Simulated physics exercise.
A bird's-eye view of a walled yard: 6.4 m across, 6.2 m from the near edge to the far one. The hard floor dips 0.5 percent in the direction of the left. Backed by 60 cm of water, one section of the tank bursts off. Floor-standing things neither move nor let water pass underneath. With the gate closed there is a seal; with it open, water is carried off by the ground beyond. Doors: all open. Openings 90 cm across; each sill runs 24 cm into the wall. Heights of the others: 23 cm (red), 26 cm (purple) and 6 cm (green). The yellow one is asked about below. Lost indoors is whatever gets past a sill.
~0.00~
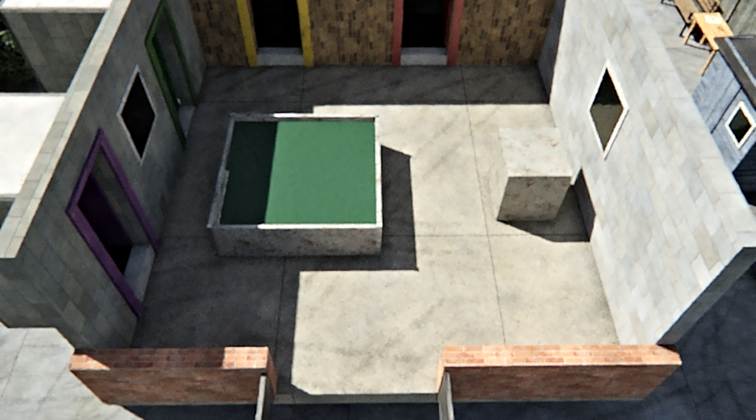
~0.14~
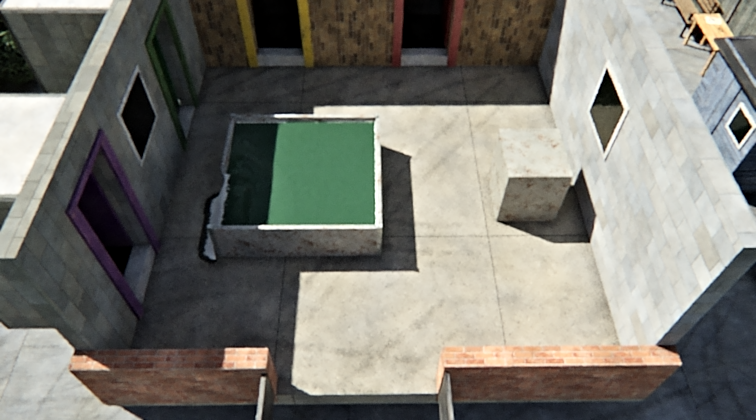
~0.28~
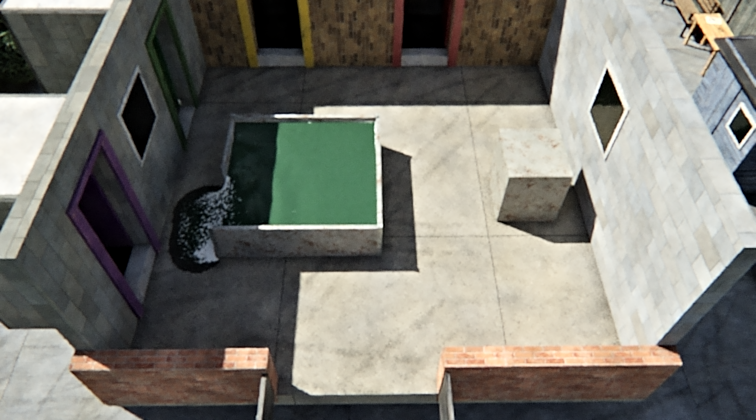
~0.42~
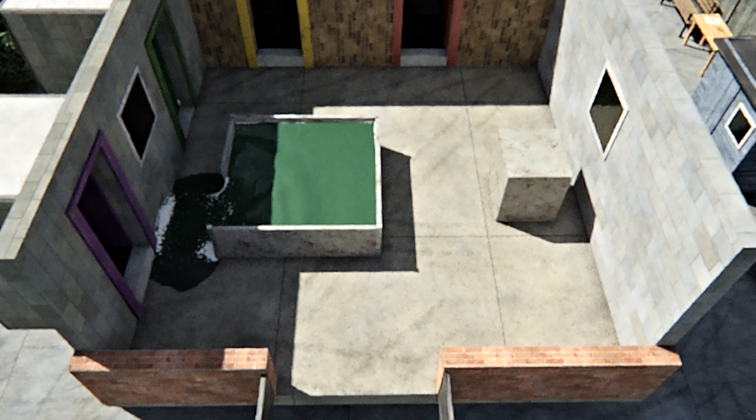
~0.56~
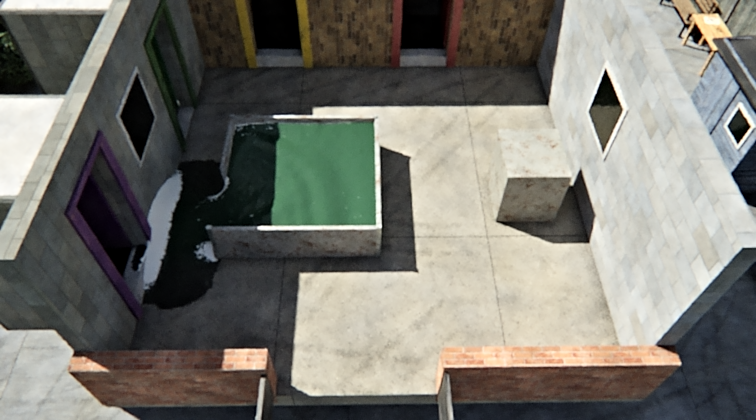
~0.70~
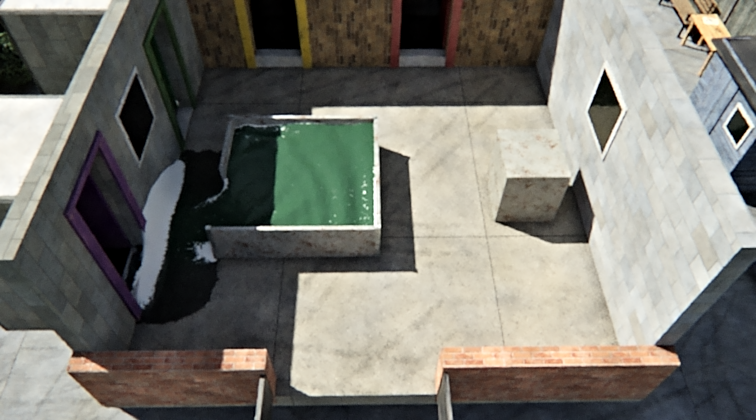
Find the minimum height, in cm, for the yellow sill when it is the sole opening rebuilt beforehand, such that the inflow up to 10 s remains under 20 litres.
The minimum height is about 13.5 cm.
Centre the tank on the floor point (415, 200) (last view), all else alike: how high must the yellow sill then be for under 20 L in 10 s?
Then roughly 10.0 cm.
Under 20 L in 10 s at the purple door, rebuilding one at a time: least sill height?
At the purple door it takes roughly 32 centimetres.
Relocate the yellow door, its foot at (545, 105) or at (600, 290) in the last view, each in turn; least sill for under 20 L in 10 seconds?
About 6.5 cm, then about 8.5 cm.
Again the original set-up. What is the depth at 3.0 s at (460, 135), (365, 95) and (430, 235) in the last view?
Close to 0, 0 and 0 cm, one after the other.
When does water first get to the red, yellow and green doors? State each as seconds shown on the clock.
Red = 3.4 s, yellow = 2.0 s, green = 1.0 s.
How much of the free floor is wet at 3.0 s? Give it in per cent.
Close to 40 per cent is wet.
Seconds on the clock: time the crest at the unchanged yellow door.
3.0 s.
After 1.4 s water covers 15 % of the floor, deepest (50 cm) near (160, 239); it has not reached the yellow door.
After 3.0 s water covers 40 % of the floor, deepest (35 cm) near (122, 379); 17 cm at the yellow door, 0 litres in over its 24 cm sill.
After 10.0 s water covers 100 % of the floor, deepest (12 cm) near (122, 379); 8 cm at the yellow door, 0 litres in over its 24 cm sill.
At the yellow door as built, the water arrived by 2.1 s and peaked near 17 cm at 3.0 s.
With a sill of 11.5 cm, 41 litres would have come in within the 10 s; with 15.5 cm, 9 litres. So under 20 litres takes about 13.5 cm.
